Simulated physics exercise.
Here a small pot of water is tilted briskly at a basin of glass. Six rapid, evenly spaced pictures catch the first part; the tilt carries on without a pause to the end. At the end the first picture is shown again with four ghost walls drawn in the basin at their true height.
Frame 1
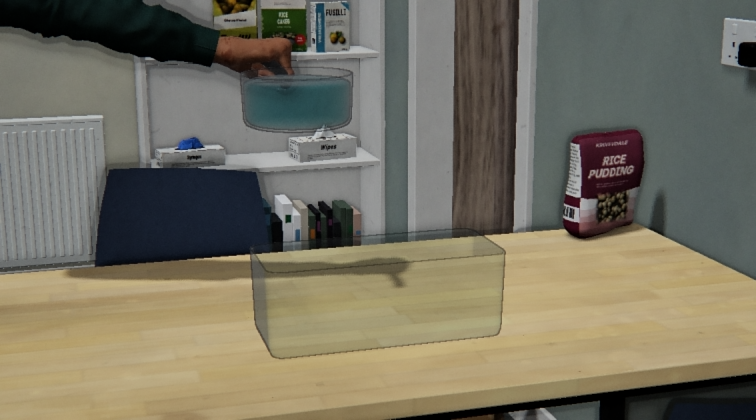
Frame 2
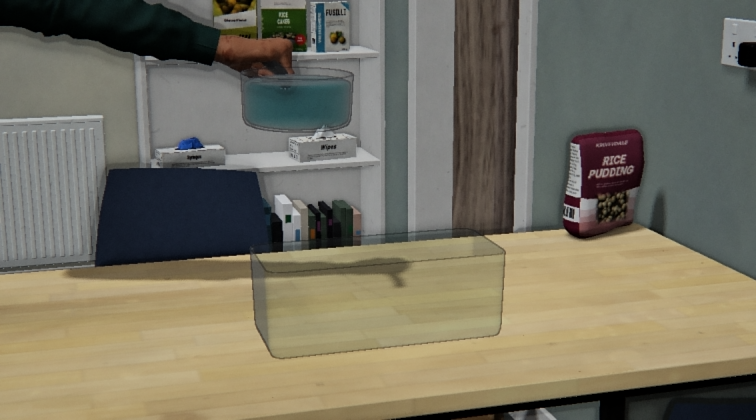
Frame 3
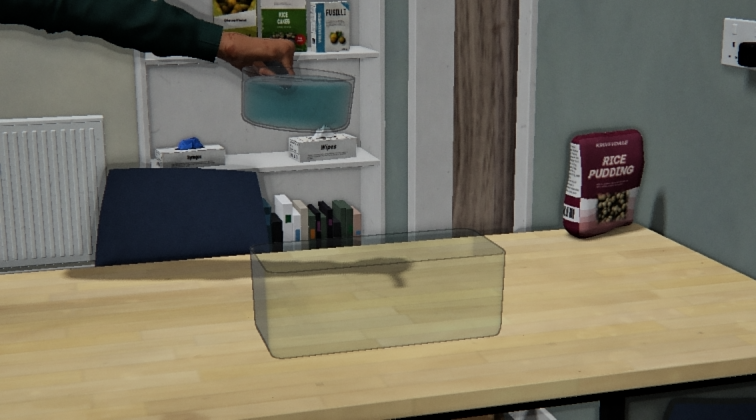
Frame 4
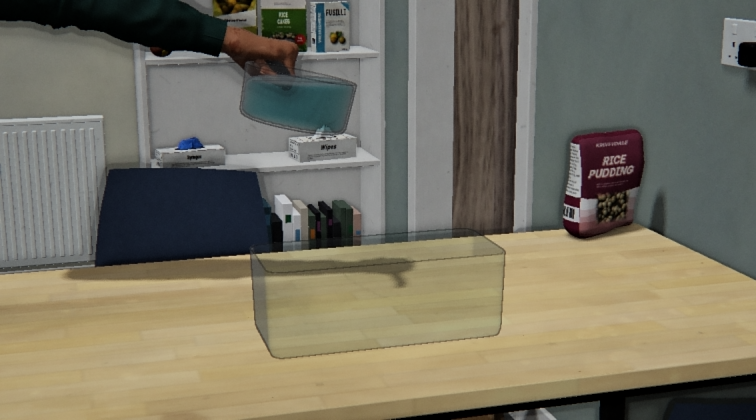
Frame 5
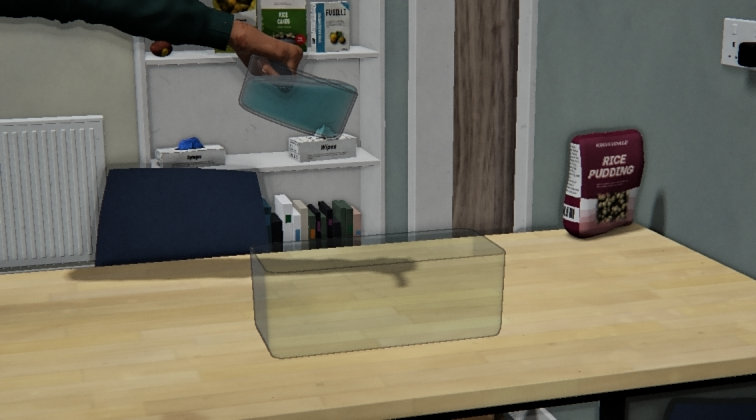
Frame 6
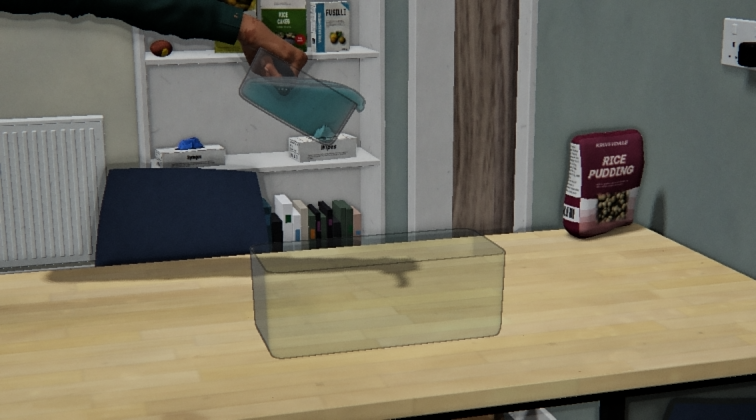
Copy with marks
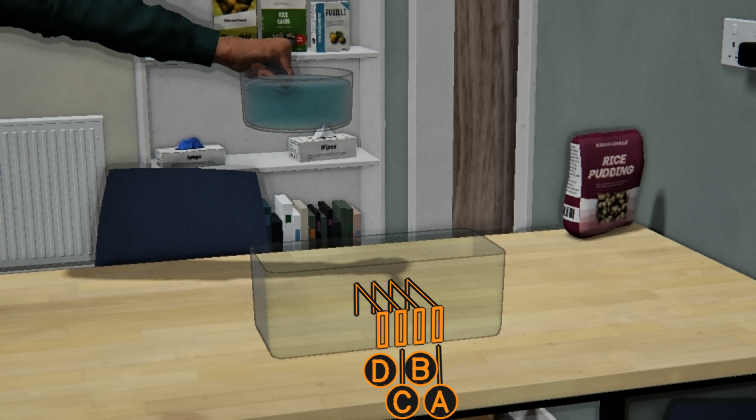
A hand tilting a clear pot of blue water rightward above a glass basin, the water just starting over its lip.
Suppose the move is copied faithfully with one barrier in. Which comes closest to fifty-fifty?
Best: B.
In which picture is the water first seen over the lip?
Picture 5.
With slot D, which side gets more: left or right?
The right one.
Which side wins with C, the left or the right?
The right side.
On the marked copy, A at (438, 346); B at (420, 348); C at (402, 350); D at (383, 352).
Choosing A, about 74 % ends left of the wall and 21 % right of it; 5 % is lost outside.
Choosing B, about 52 % ends left of the wall and 45 % right of it.
Choosing C, about 28 % ends left of the wall and 70 % right of it.
Choosing D, about 12 % ends left of the wall and 86 % right of it.
